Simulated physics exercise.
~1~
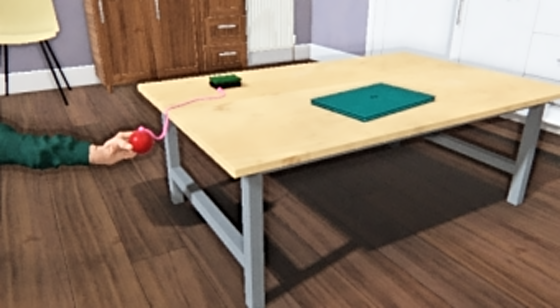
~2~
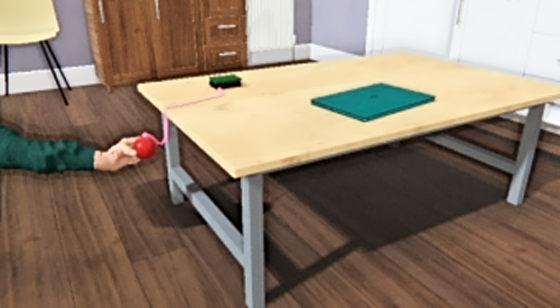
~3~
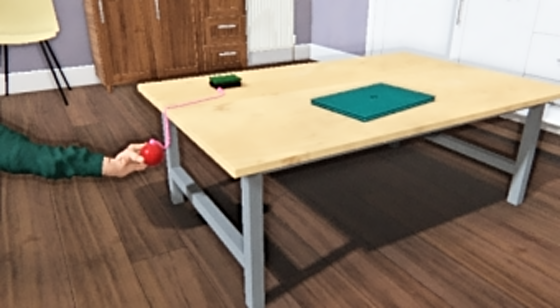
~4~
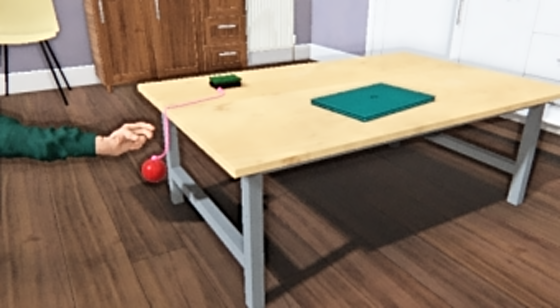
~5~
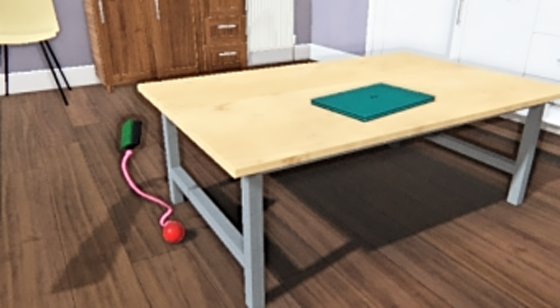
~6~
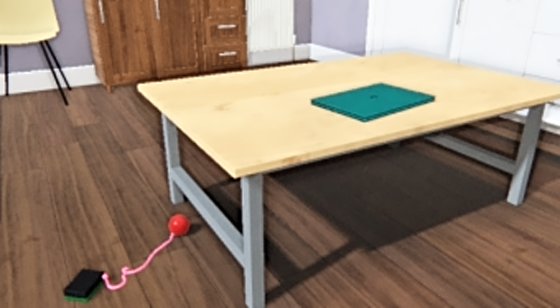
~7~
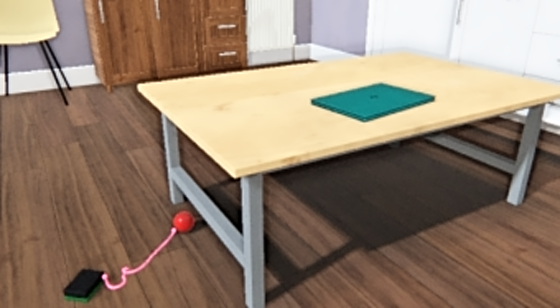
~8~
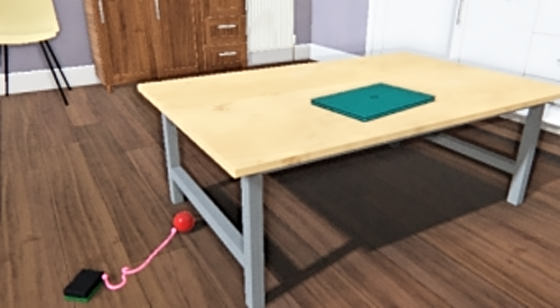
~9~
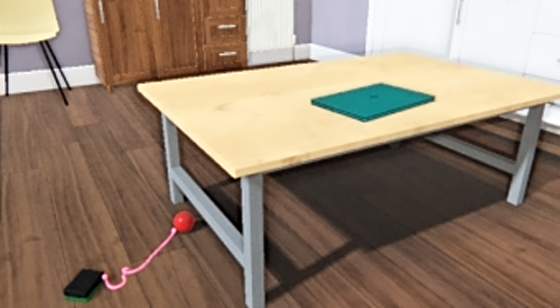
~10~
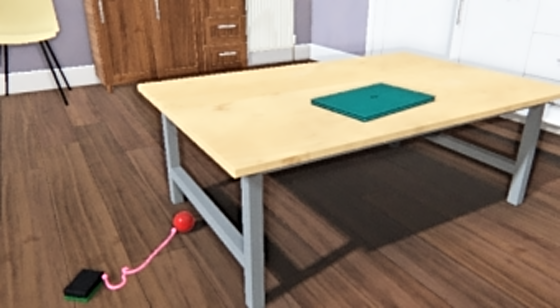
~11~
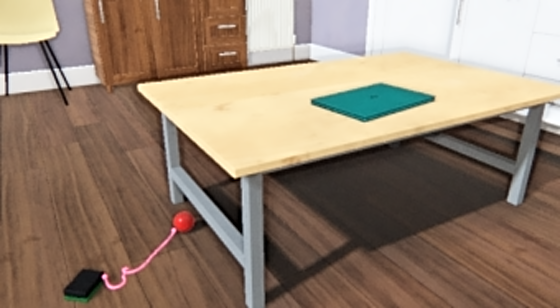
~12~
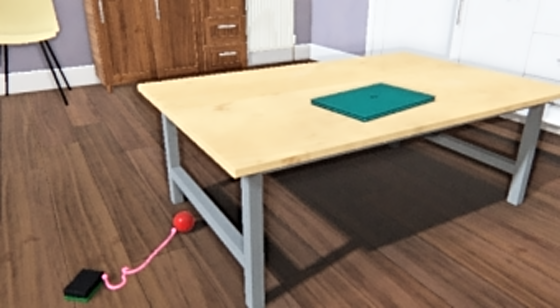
The clip opens on a pale wooden table holding a turquoise laptop and a small dark green sponge, while a hand in a green sleeve holds a red apple just past the left end. A pink string runs from the apple to the sponge, and it straightens as the hand lowers the apple slightly. The hand lets go and draws back, and the apple drops beside the table. The sponge is pulled over the edge and falls after it, turning over. The apple rolls a little toward the table leg. Both come to rest on the floor, still joined by string, while the laptop stays unmoved.
